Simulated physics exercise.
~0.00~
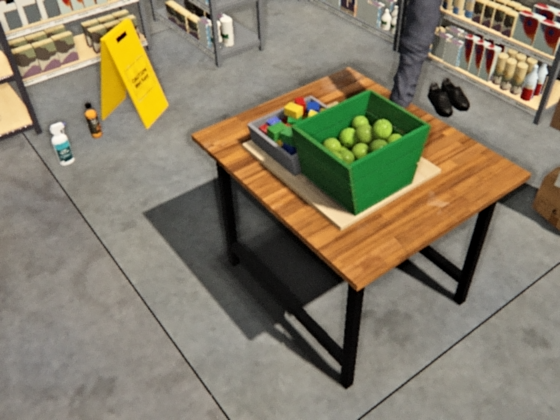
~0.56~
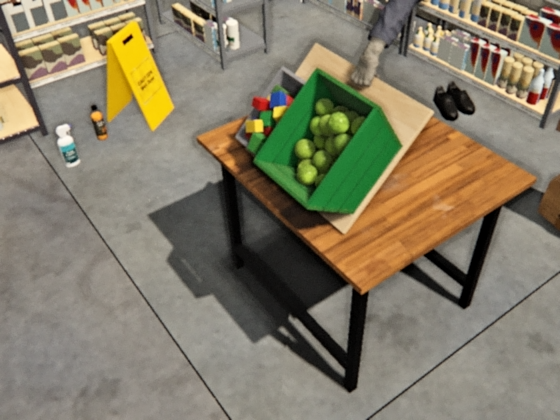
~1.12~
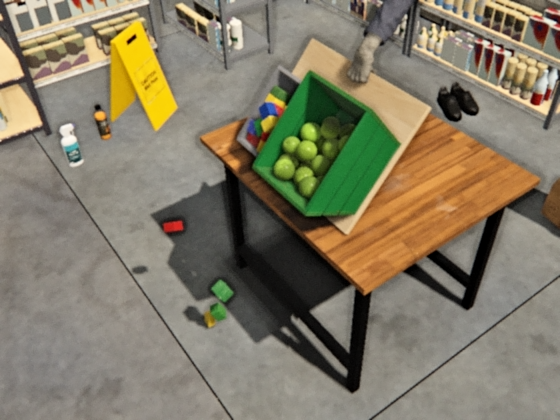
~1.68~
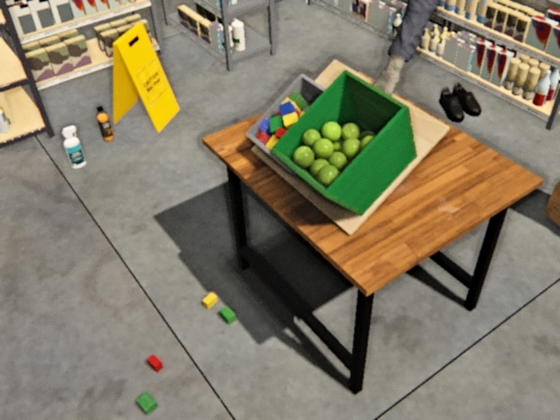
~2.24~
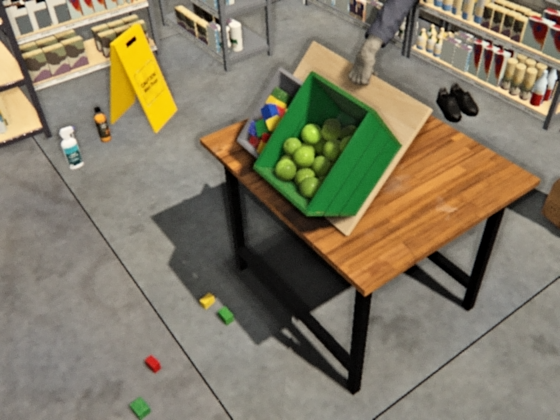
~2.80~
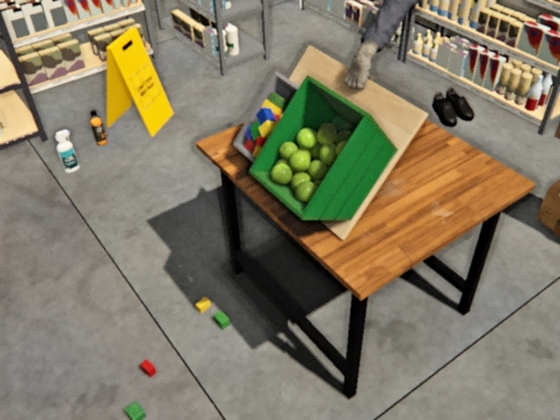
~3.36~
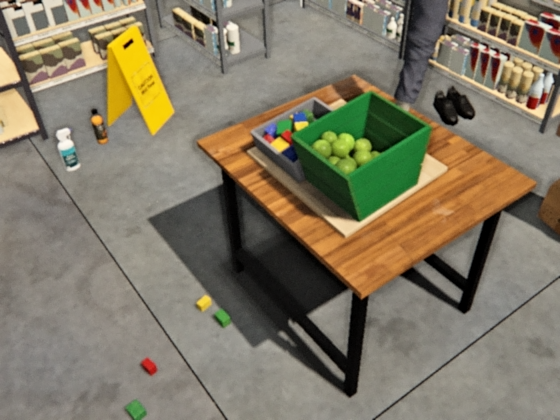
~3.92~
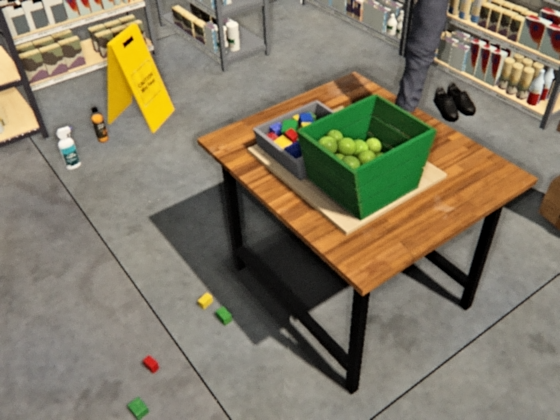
Shop aisle, a person tilting a board with two trays on a table, spilling four toy bricks, then lowering it flat.
